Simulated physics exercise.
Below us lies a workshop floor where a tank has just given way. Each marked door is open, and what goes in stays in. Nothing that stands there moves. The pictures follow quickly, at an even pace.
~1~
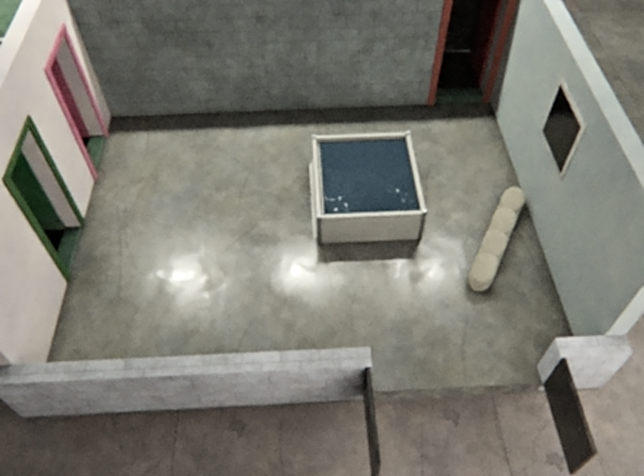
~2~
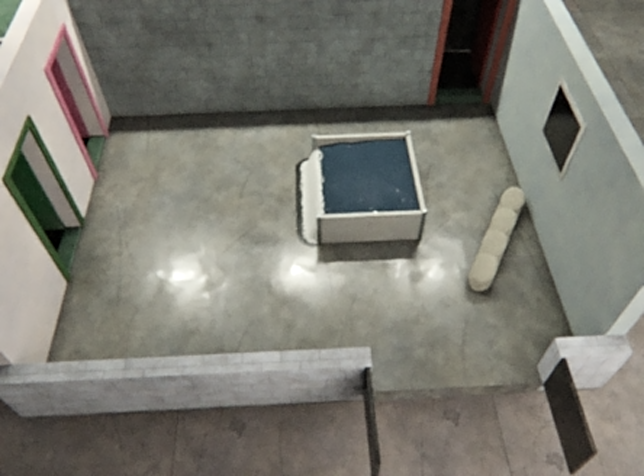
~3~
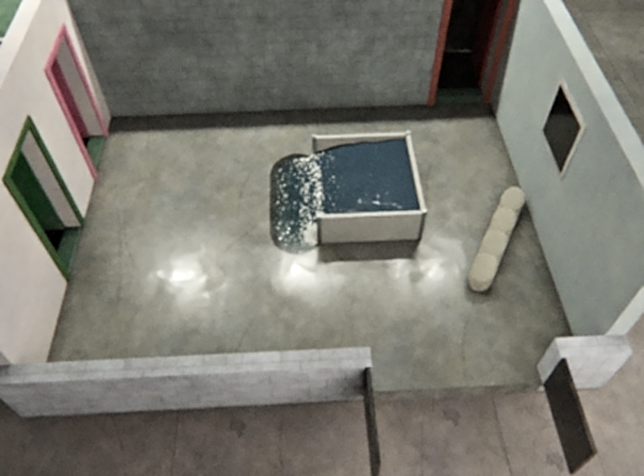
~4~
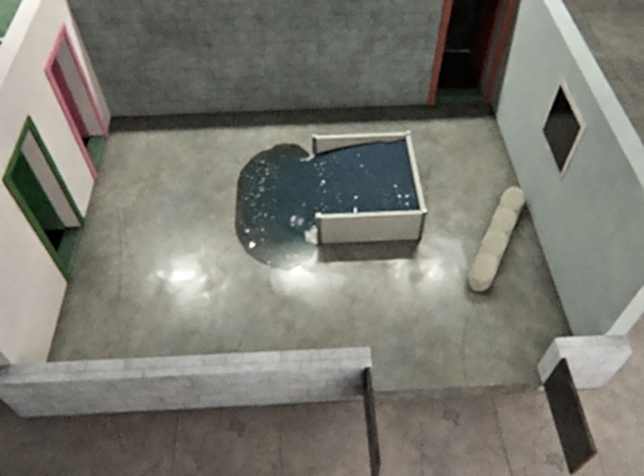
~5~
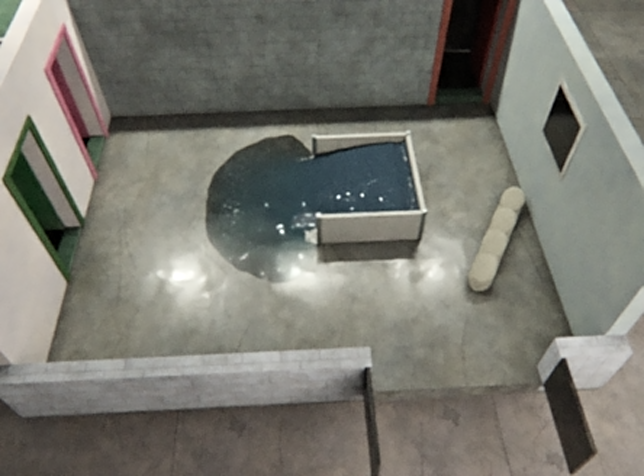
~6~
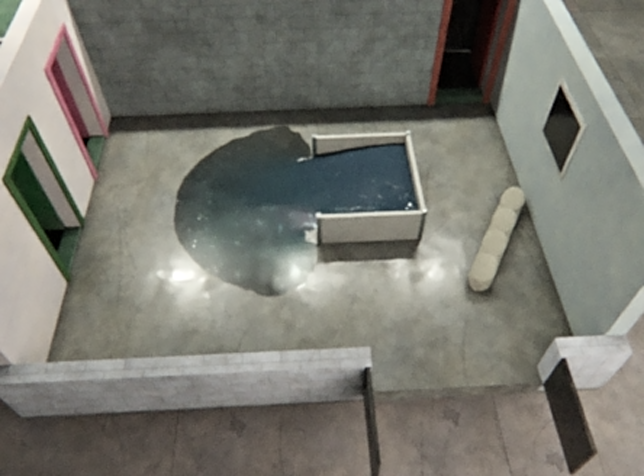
Water in a walled workshop pouring from the left side of a pale tank and spreading leftward in a widening dark pool.
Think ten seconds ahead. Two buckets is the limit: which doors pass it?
In the end: The pink door floods; the red door holds within the limit; the green door floods.
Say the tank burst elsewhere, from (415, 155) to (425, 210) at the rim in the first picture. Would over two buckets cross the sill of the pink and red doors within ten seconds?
In short: Pink takes less, red passes that mark.
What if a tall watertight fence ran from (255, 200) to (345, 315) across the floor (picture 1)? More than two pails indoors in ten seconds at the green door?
In short: The green door lets less in.
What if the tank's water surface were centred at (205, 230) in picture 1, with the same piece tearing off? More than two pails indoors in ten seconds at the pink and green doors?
My reading: Pink stays under; green takes more.
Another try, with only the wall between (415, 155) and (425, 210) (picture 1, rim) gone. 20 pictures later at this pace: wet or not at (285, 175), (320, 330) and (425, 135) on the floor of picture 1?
As listed: No water, covered, flooded.
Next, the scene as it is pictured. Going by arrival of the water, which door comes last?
The red one.
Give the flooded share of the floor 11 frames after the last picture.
Near 45 in a hundred.
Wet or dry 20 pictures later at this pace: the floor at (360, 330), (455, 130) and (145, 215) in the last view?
In that order: No water, dry, flooded.
A moment on, water covers 35 % of the floor; the pink door not reached, the red door not reached, the green door wet at the sill, nothing in.
Next, water covers 45 % of the floor; the pink door under two buckets in, the red door not reached, the green door over two buckets in.
Then, water covers 45 % of the floor; the pink door over two buckets in, the red door not reached, the green door far over two buckets in.
Later, water covers 55 % of the floor; the pink door over two buckets in, the red door not reached, the green door far over two buckets in.
In the end, water covers 85 % of the floor; the pink door over two buckets in, the red door wet at the sill, nothing in, the green door far over two buckets in.
